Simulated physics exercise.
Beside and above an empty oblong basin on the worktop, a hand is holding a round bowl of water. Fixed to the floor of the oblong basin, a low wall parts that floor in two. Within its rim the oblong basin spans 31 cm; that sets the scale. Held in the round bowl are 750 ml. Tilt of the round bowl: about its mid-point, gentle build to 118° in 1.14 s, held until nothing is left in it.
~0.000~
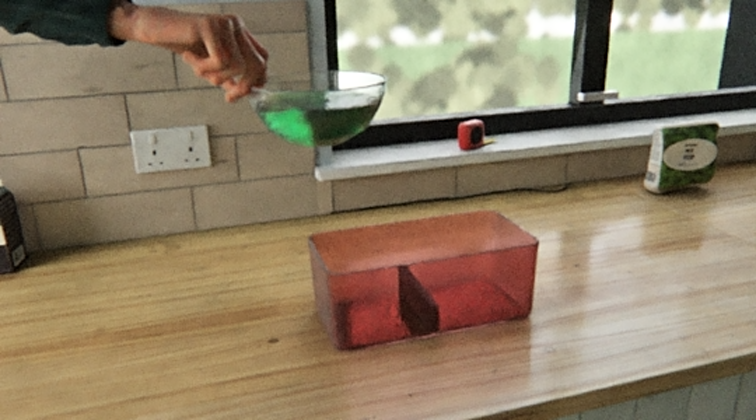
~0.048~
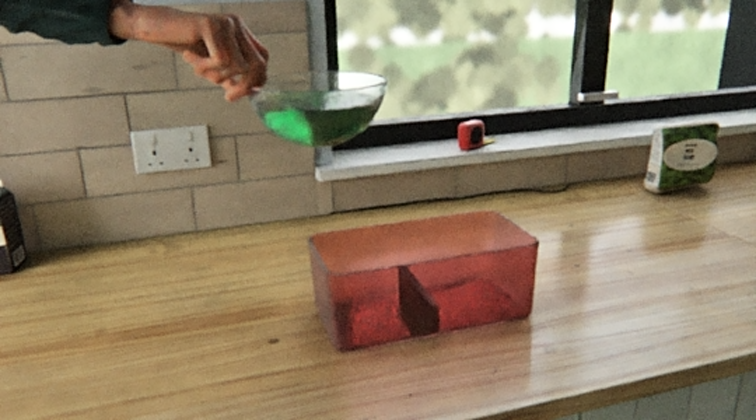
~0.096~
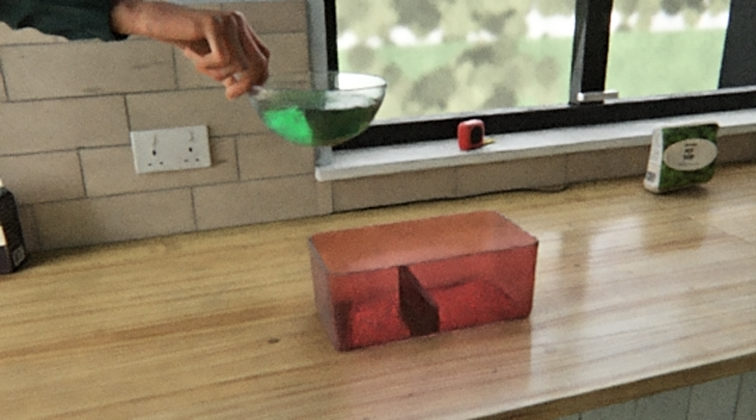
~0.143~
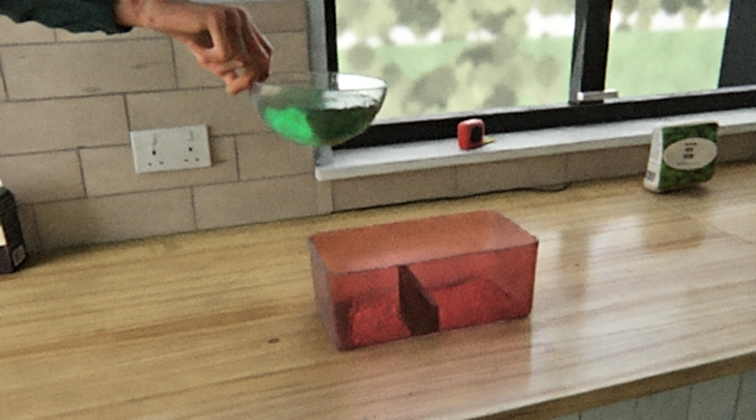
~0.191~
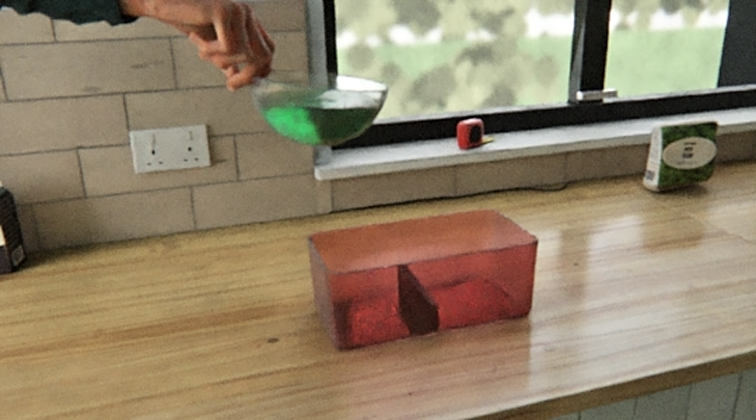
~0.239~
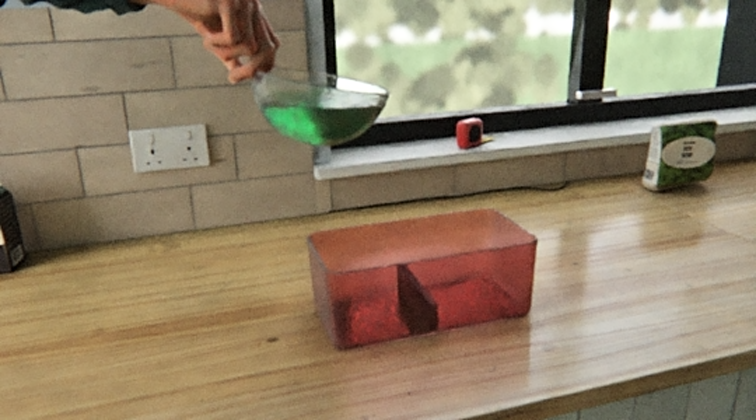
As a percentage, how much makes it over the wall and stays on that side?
Some 68 per cent makes it over and stays.
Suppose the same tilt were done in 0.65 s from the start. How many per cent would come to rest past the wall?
Then you'd be looking at around 50 in a hundred.
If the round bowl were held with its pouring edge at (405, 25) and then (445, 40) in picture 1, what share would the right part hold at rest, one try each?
I'd say 85 percent on the first go, 80 percent on the next.
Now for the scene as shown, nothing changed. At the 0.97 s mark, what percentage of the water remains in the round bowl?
Around 0 percent of it.
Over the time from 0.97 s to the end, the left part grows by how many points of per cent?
1 %.
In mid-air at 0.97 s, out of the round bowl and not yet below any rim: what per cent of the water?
About 3 percent.
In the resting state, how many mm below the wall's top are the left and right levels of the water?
Close to 34 mm left and close to 22 mm right.
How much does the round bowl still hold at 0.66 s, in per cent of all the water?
Roughly 34 percent.
After 0.66 s the tilt is 73° and 35 per cent is still to pour, 1 is left of the wall and 15 right of it.
After 0.97 s the tilt is 111° and 0 per cent is still to pour, 30 is left of the wall and 67 right of it.
After 1.29 s the tilt is 118° and 0 per cent is still to pour, 31 is left of the wall and 68 right of it.
After 1.64 s the tilt is 118° and 0 per cent is still to pour, 31 is left of the wall and 68 right of it.
In the end 31 per cent lies left of the wall, 68 right of it and 1 outside.
